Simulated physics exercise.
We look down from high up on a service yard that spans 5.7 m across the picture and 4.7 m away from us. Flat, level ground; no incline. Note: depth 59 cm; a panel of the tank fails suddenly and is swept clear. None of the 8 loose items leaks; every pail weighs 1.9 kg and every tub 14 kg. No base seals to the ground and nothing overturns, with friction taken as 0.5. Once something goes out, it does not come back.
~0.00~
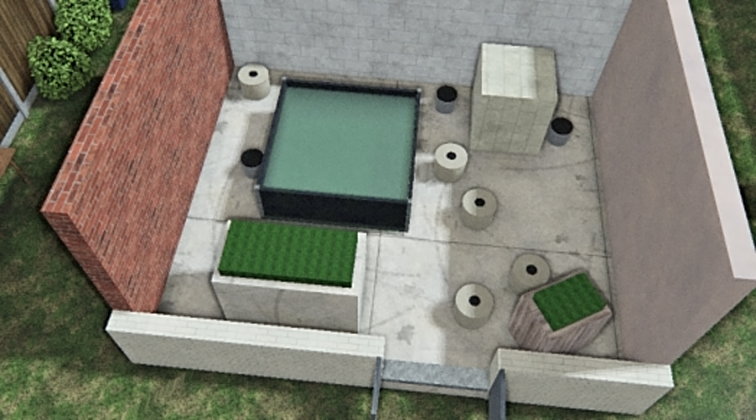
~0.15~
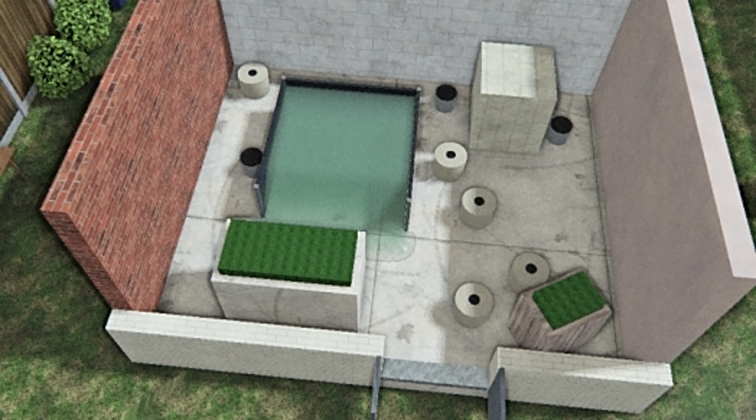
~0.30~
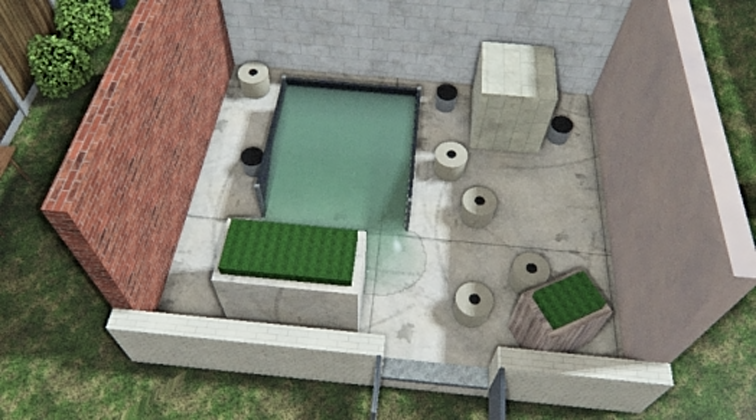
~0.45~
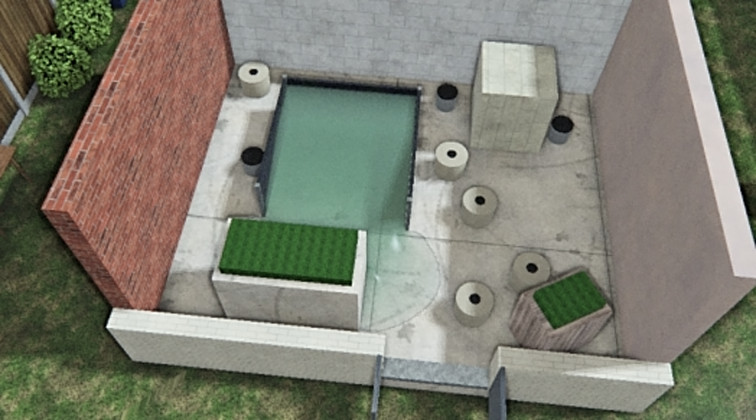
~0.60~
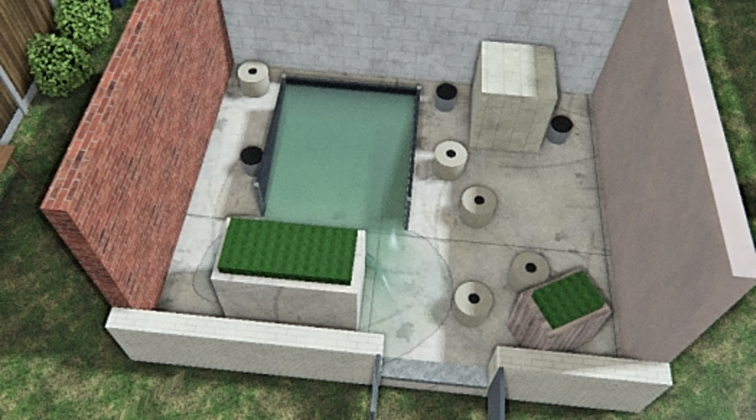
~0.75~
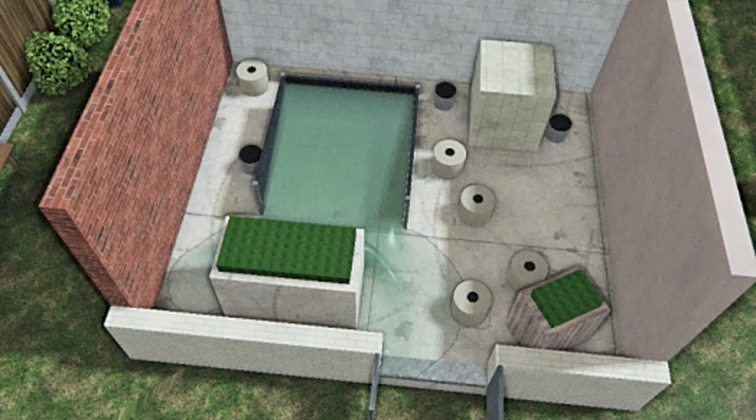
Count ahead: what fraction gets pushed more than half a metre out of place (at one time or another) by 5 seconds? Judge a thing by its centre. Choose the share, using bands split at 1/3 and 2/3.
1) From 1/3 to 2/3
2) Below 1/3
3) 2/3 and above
Option 1: From 1/3 to 2/3.
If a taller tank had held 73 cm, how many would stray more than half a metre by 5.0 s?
Count: 5.
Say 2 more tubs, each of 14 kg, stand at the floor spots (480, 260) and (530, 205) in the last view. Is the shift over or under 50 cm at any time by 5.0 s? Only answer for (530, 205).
Result: Below the mark.
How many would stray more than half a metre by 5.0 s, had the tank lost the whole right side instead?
That would give 7.
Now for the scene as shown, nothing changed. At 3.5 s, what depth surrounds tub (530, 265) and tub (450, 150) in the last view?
Roughly 5 and 0 cm.
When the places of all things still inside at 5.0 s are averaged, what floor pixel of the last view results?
The average lands around (452, 145).
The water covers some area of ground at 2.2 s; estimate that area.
I'd put it close to 14 m2.
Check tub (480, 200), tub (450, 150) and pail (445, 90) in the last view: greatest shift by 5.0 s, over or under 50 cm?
In order: Not as far, not as far and not as far.
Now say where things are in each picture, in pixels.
In the first frame, a pail at (447, 93), on the bottom; a tub at (451, 156), on the bottom; water covers 3.6 m2; 0 of 8 have shifted.
In the second frame, a pail at (447, 92) rests on the ground; a tub at (451, 155), on the bottom; water covers 4.5 m2; 0 of 8 have shifted.
In the third frame, a pail at (447, 92) rests on the ground; a tub at (451, 154), on the bottom; water covers 5.5 m2; 0 of 8 have shifted.
In the fourth frame, a pail at (448, 91), on the bottom; a tub at (452, 154), on the bottom; 6.1 m2 under water; 0 of 8 have shifted.
In the fifth frame, a pail at (447, 91), on the bottom; a tub at (451, 154) rests on the ground; 6.9 m2 under water; 0 of 8 have shifted.
In the sixth frame, a pail at (446, 90) rests on the ground; a tub at (450, 152), on the bottom; water covers 7.7 m2; 0 of 8 have shifted.
After 1.1 s 0 of 8 are over 50 cm from their spots; 0 afloat.
After 2.2 s 1 of 8 are over 50 cm from their spots; 2 afloat.
After 3.5 s 3 of 8 are over 50 cm from their spots; 3 afloat.
After 5.0 s 5 of 8 are over 50 cm from their spots, and 5 have been at some point; 3 afloat.
